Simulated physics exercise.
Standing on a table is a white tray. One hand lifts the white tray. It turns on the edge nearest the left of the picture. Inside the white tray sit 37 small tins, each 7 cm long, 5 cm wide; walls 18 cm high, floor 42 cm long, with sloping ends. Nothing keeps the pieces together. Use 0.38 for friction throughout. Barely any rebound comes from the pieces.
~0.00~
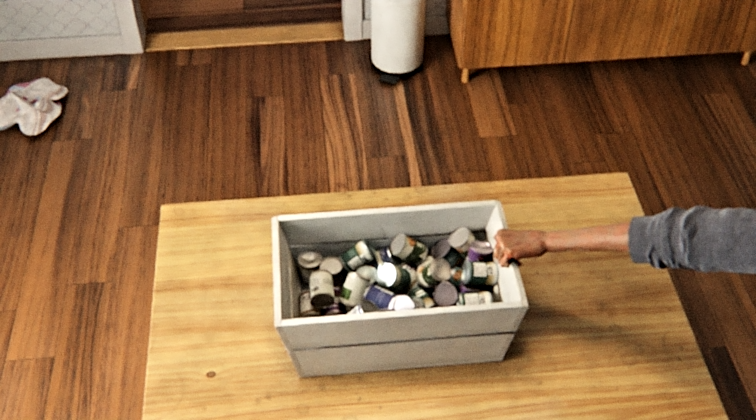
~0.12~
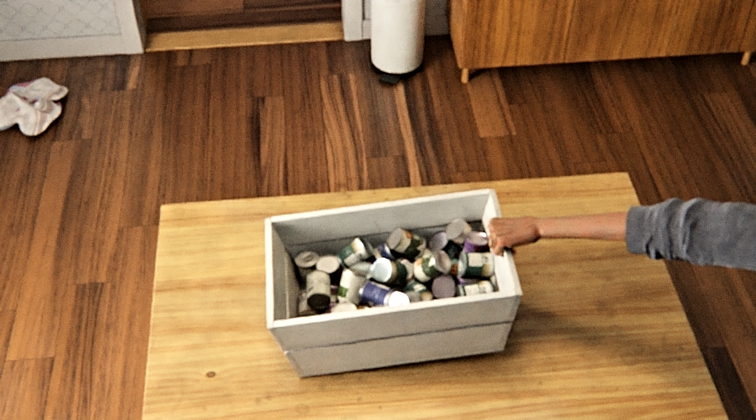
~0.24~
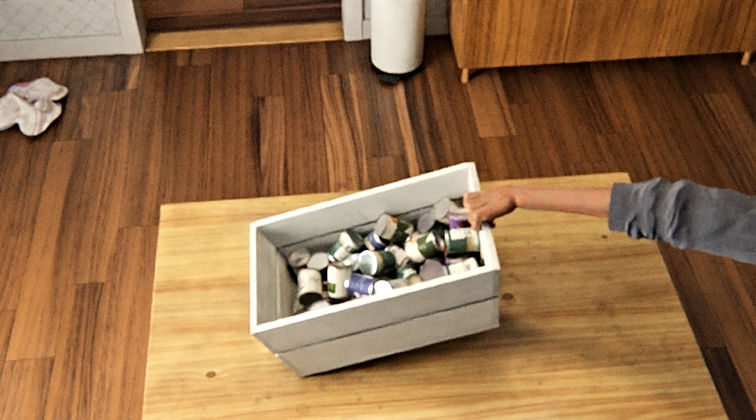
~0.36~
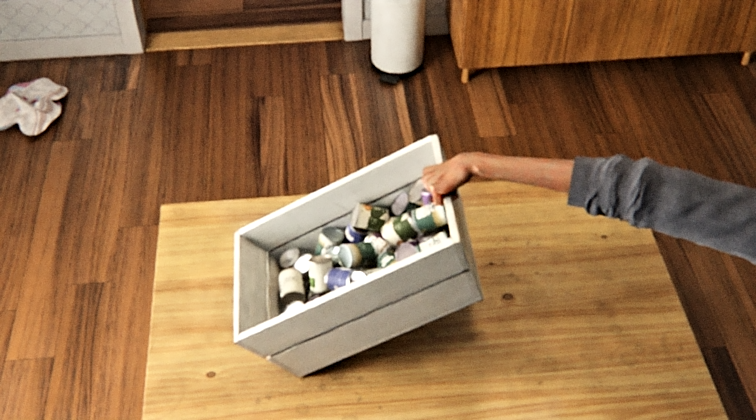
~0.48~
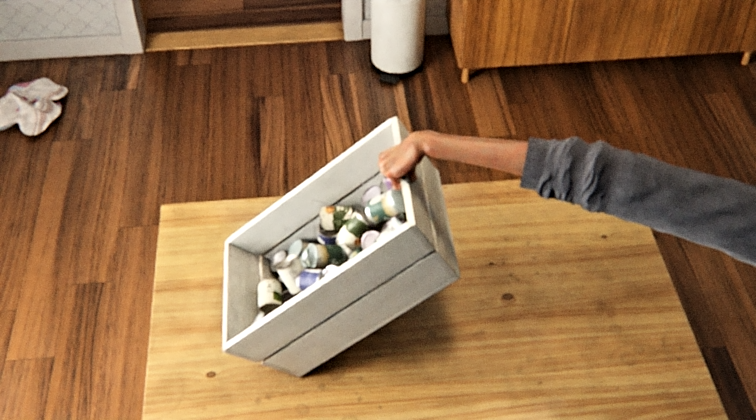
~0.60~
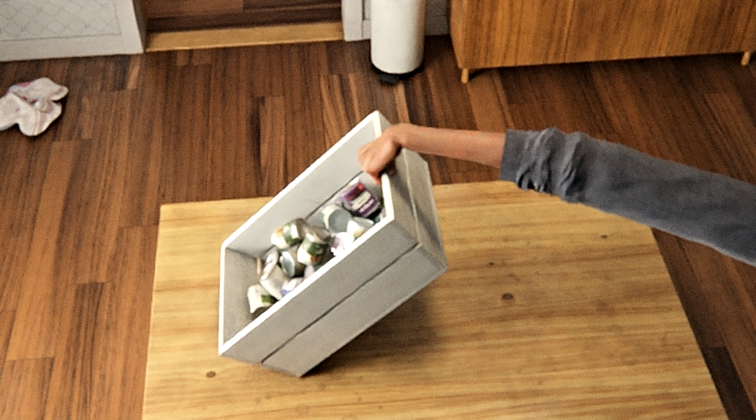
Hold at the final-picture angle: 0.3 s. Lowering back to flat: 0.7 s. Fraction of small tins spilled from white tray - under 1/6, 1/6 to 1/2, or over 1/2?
Under 1/6.
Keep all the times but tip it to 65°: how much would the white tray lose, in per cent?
White tray: 30%.
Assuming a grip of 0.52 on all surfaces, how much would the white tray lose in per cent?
Then the white tray sheds 10 per cent of its load.
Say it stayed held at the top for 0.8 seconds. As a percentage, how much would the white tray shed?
White tray 0%.
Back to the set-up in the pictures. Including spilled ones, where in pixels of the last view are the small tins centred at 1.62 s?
In the last view they're centred near (351, 301).
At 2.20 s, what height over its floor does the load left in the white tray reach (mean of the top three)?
I'd put it near 13 cm.
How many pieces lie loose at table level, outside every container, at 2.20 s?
I'd guess near 0.
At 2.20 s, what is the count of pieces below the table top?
Count: Roughly 1.
After 0.86 s, tilt 46°; white tray 37 in, 0 out.
After 1.18 s, tilt 30°; white tray 36 in, 1 out.
After 1.62 s, tilt 0°; white tray 36 in, 1 out.
Outcome (at 2.20 s), white tray 36 in, 1 out. Asked share, 1 of 37, 3 per cent.
